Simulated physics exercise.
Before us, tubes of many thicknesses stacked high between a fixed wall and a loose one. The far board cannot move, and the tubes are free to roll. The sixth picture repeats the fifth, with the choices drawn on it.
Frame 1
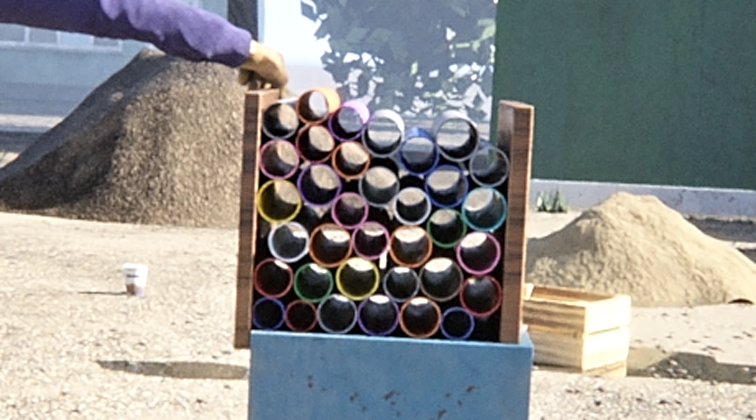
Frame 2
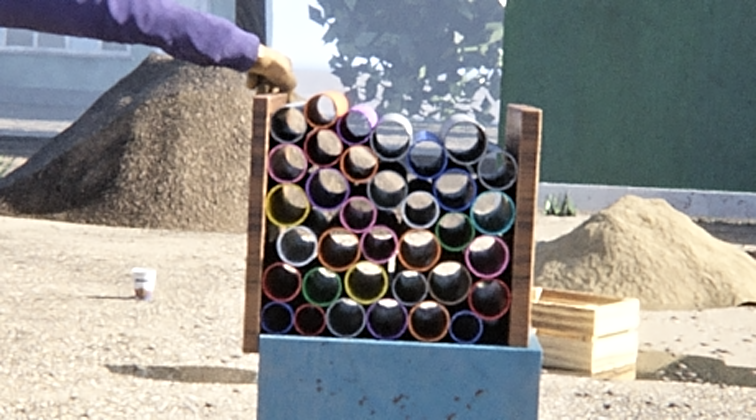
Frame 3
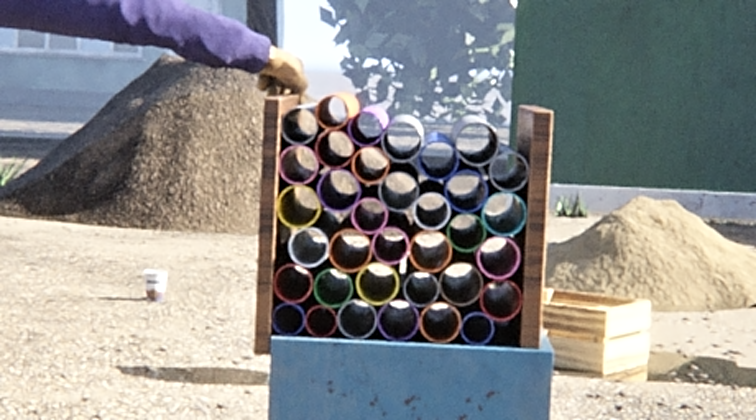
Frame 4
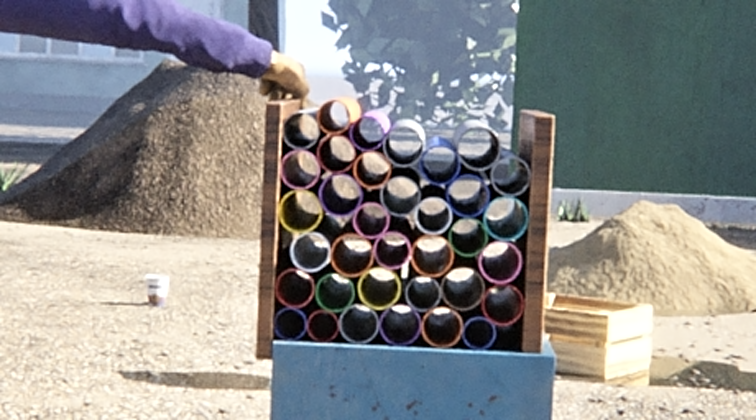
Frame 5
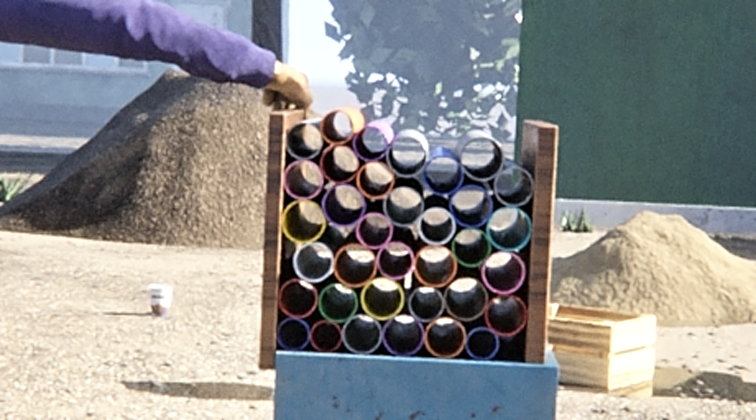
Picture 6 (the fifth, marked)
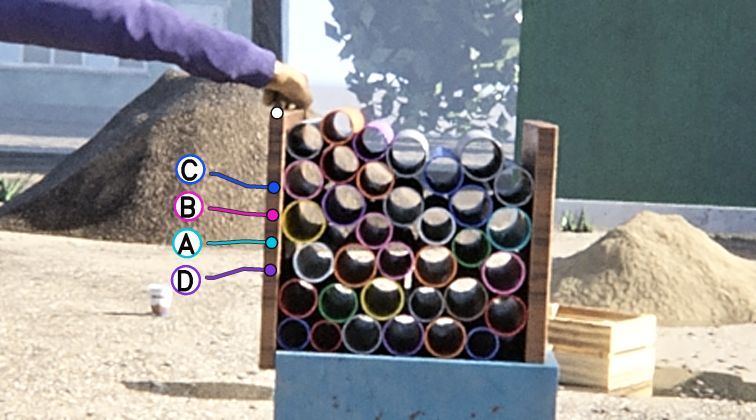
In a sandy yard, a purple-sleeved arm resting a hand on a wooden-sided rack of stacked colourful tubes, the tubes staying put.
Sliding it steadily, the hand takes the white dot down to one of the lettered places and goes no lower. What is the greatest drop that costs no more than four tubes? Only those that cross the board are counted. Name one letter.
The lowest mark that will do is C.
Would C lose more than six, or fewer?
It loses fewer than six.
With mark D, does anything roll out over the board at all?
Yes.
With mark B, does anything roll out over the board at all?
At B: Yes.
On the marked copy, A at (272, 243); B at (273, 215); C at (274, 188); D at (270, 270); the white dot at (277, 113).
With C. Early on, top of the board (284, 153).
Further on, top of the board (283, 188).
At the end, top of the board (283, 188), two out over the board.
As for the rest, A five out over the board; B five out over the board; D five out over the board.
